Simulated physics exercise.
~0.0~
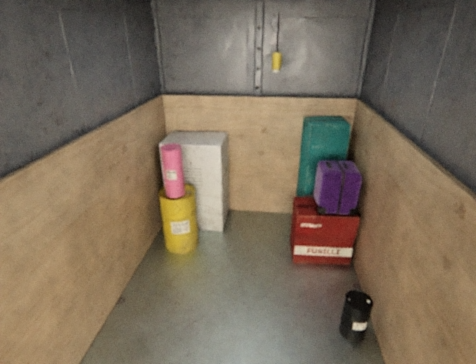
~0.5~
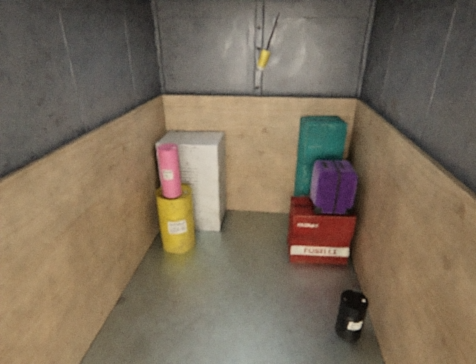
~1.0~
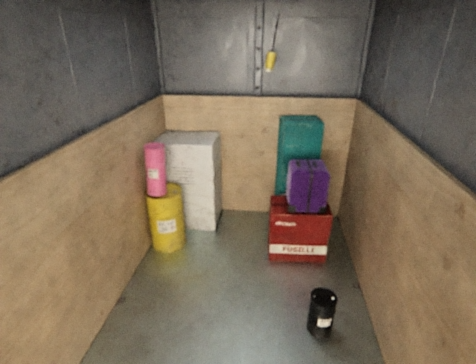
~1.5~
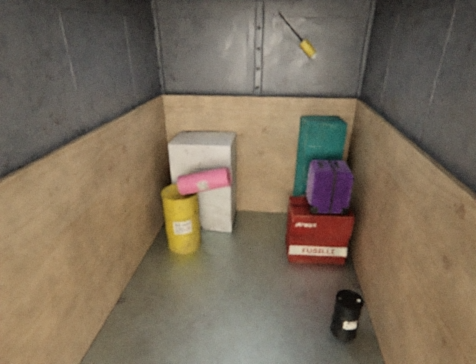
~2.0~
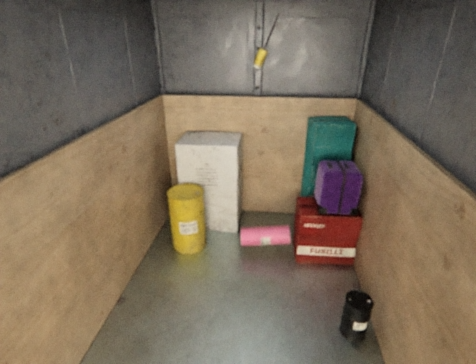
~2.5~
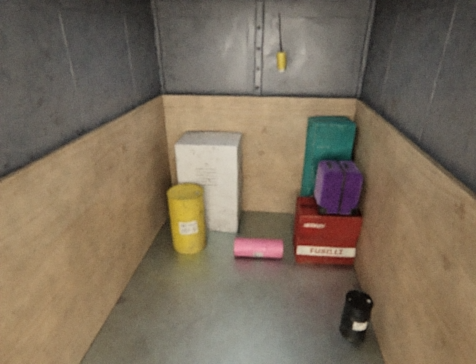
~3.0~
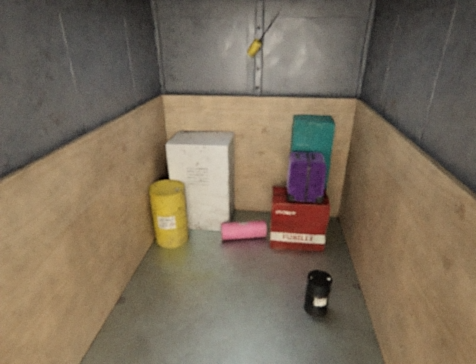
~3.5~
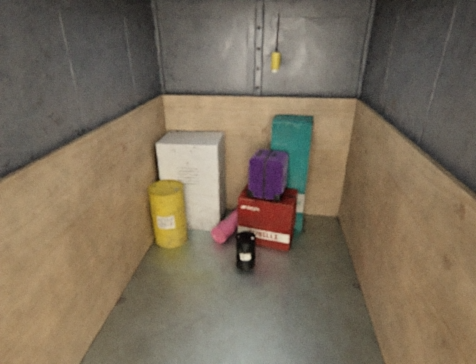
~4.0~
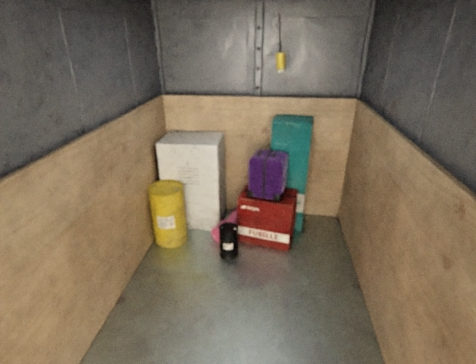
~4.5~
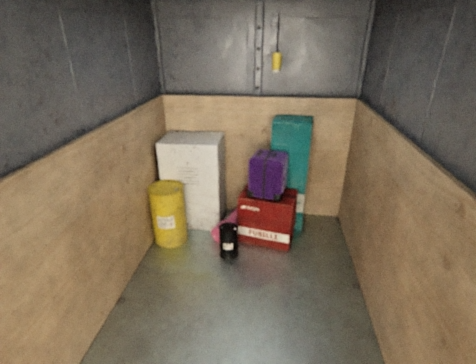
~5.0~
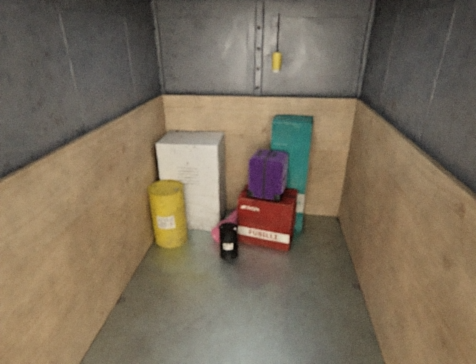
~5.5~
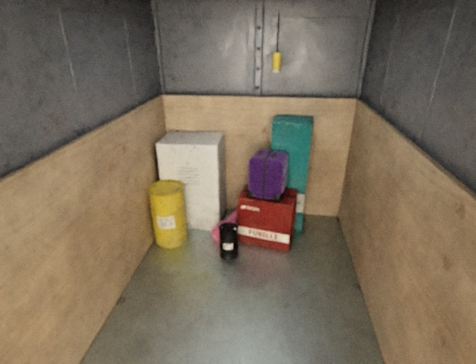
A bright pink cylinder stands on a yellow drum beside a white box in a van's load bay, seen from the rear, with wooden lower walls and a yellow lamp swinging overhead. To the right, a purple case sits on a red box before a tall turquoise box, and a black canister stands nearer. The right-hand group slides left, then back right, as the pink cylinder tips over and drops to the floor. Next the group slides left again, the black canister travelling farthest. Everything settles, the pink cylinder lying behind the upright black canister, the purple case still on the red box.
